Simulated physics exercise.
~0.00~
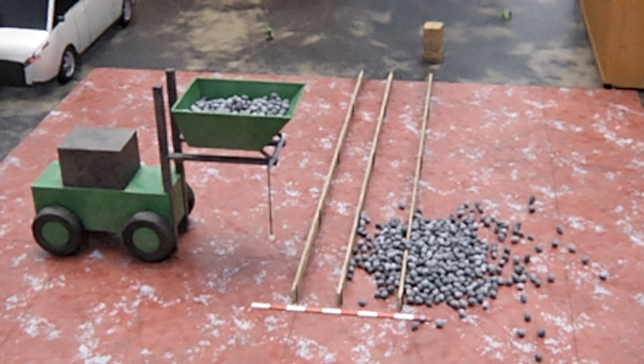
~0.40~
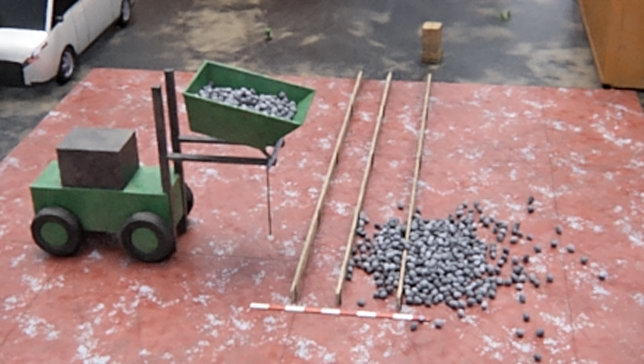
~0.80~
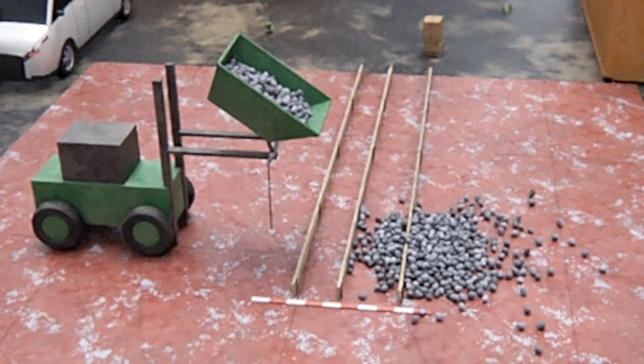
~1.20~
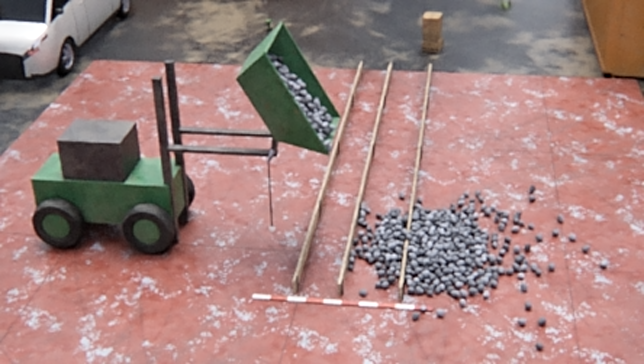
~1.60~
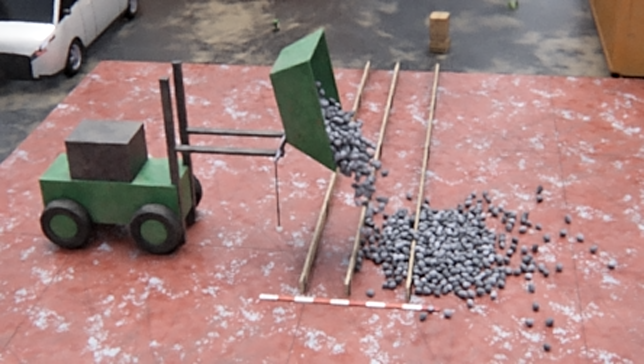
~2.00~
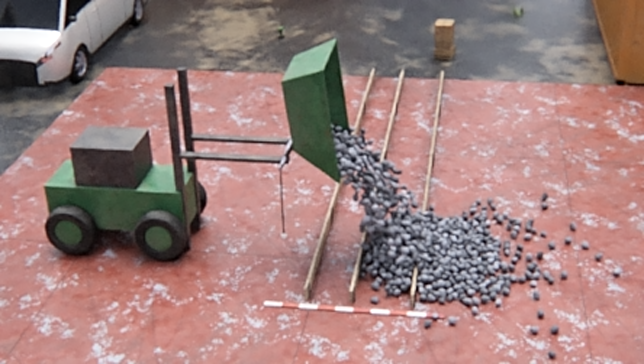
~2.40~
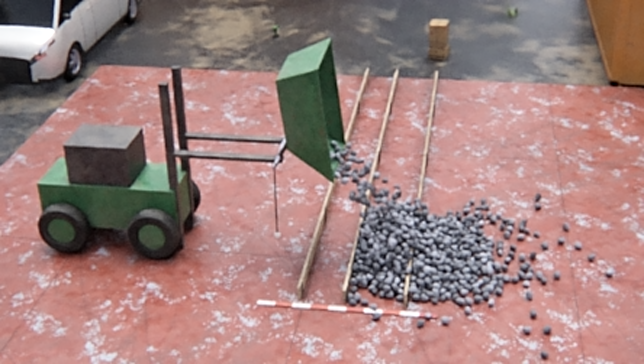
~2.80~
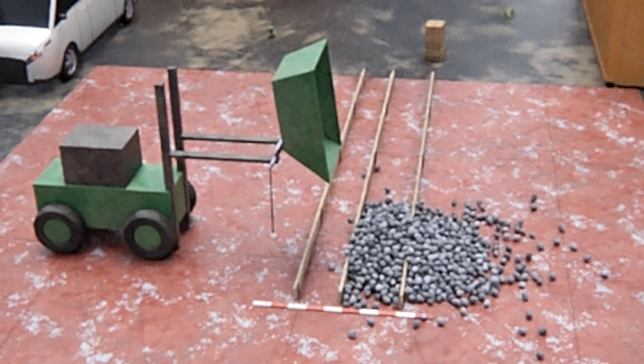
We see a green forklift holding a raised skip of grey stones beside three boards and a scattered heap; the skip tips steeply to the right, the stones pour out across the boards onto the heap, and the emptied skip stays tilted above a larger pile.
